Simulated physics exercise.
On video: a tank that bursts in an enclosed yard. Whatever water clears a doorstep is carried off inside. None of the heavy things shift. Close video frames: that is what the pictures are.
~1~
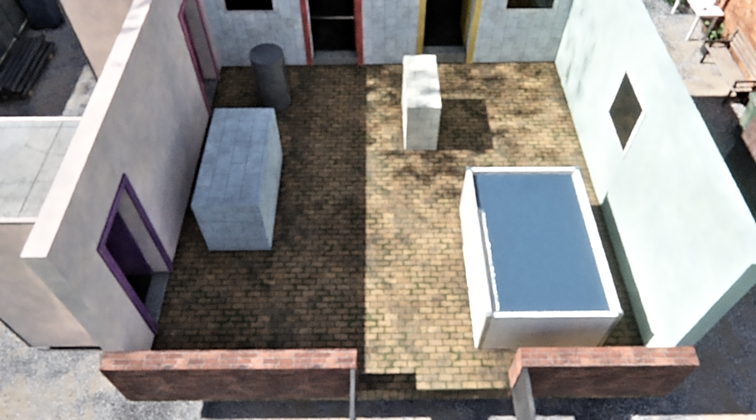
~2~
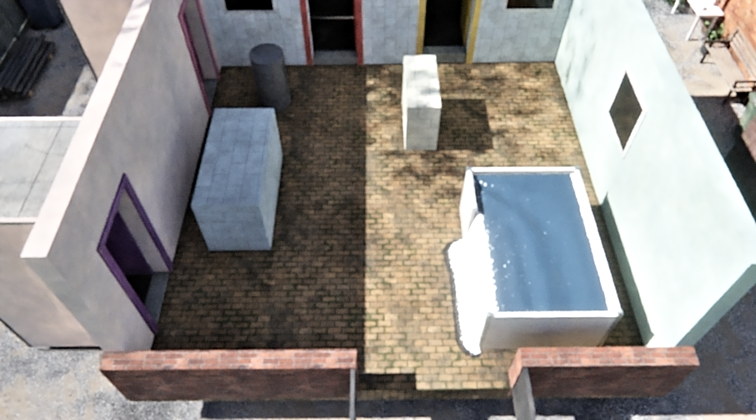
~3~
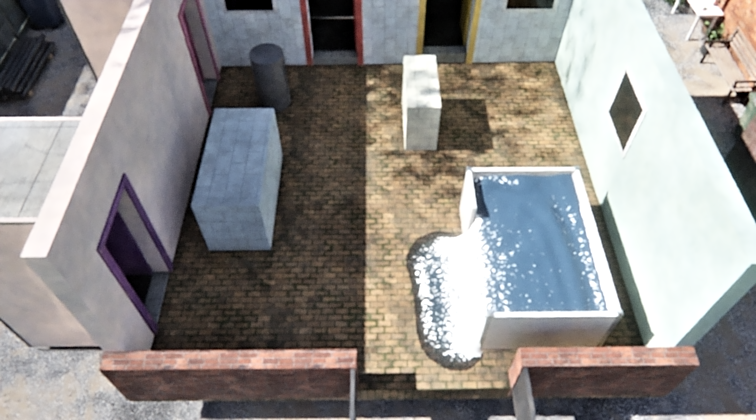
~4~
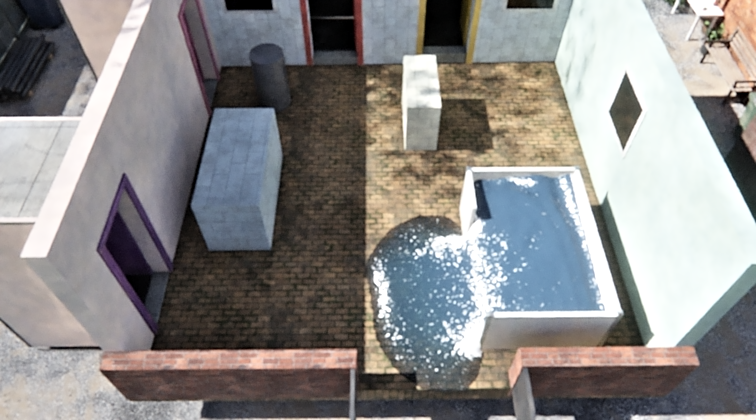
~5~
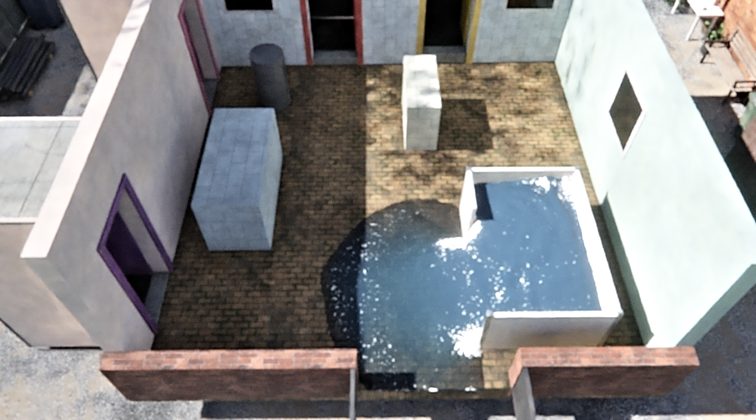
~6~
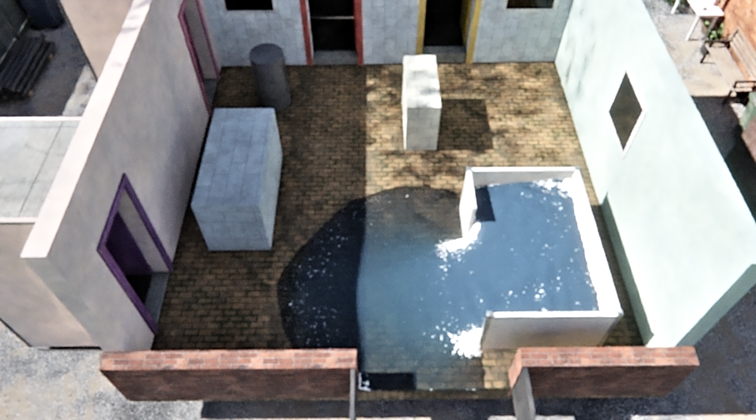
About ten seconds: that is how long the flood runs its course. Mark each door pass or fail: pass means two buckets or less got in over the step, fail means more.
Purple door - fail, pink door - fail, yellow door - pass, red door - pass.
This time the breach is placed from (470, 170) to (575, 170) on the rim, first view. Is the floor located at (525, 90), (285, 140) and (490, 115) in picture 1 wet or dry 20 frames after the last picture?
Submerged, submerged, submerged.
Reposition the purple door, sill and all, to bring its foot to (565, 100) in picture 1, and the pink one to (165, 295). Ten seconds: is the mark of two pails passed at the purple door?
Here the purple door stays short.
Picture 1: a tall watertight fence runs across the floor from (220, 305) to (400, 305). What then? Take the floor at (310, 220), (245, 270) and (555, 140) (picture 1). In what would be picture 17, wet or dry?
Taking the points in order, they are inundated, inundated and high and dry.
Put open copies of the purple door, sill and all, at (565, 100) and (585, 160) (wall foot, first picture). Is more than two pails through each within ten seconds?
Order as asked: Remains below, remains below.
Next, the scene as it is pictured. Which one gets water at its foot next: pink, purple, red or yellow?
The purple one.
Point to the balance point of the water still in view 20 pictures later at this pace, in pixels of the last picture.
Close to (342, 252), I reckon.
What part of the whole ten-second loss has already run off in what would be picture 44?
Estimate: 85 %.
A moment on, water covers 35 % of the floor; the purple door over two buckets in, the pink door not reached, the yellow door not reached, the red door not reached.
Next, water covers 35 % of the floor; the purple door far over two buckets in, the pink door not reached, the yellow door not reached, the red door not reached.
Then, water covers 55 % of the floor; the purple door far over two buckets in, the pink door wet at the sill, nothing in, the yellow door not reached, the red door wet at the sill, nothing in.
Later, water covers 65 % of the floor; the purple door far over two buckets in, the pink door under two buckets in, the yellow door wet at the sill, nothing in, the red door wet at the sill, nothing in.
In the end, water covers 80 % of the floor; the purple door far over two buckets in, the pink door over two buckets in, the yellow door wet at the sill, nothing in, the red door wet at the sill, nothing in.
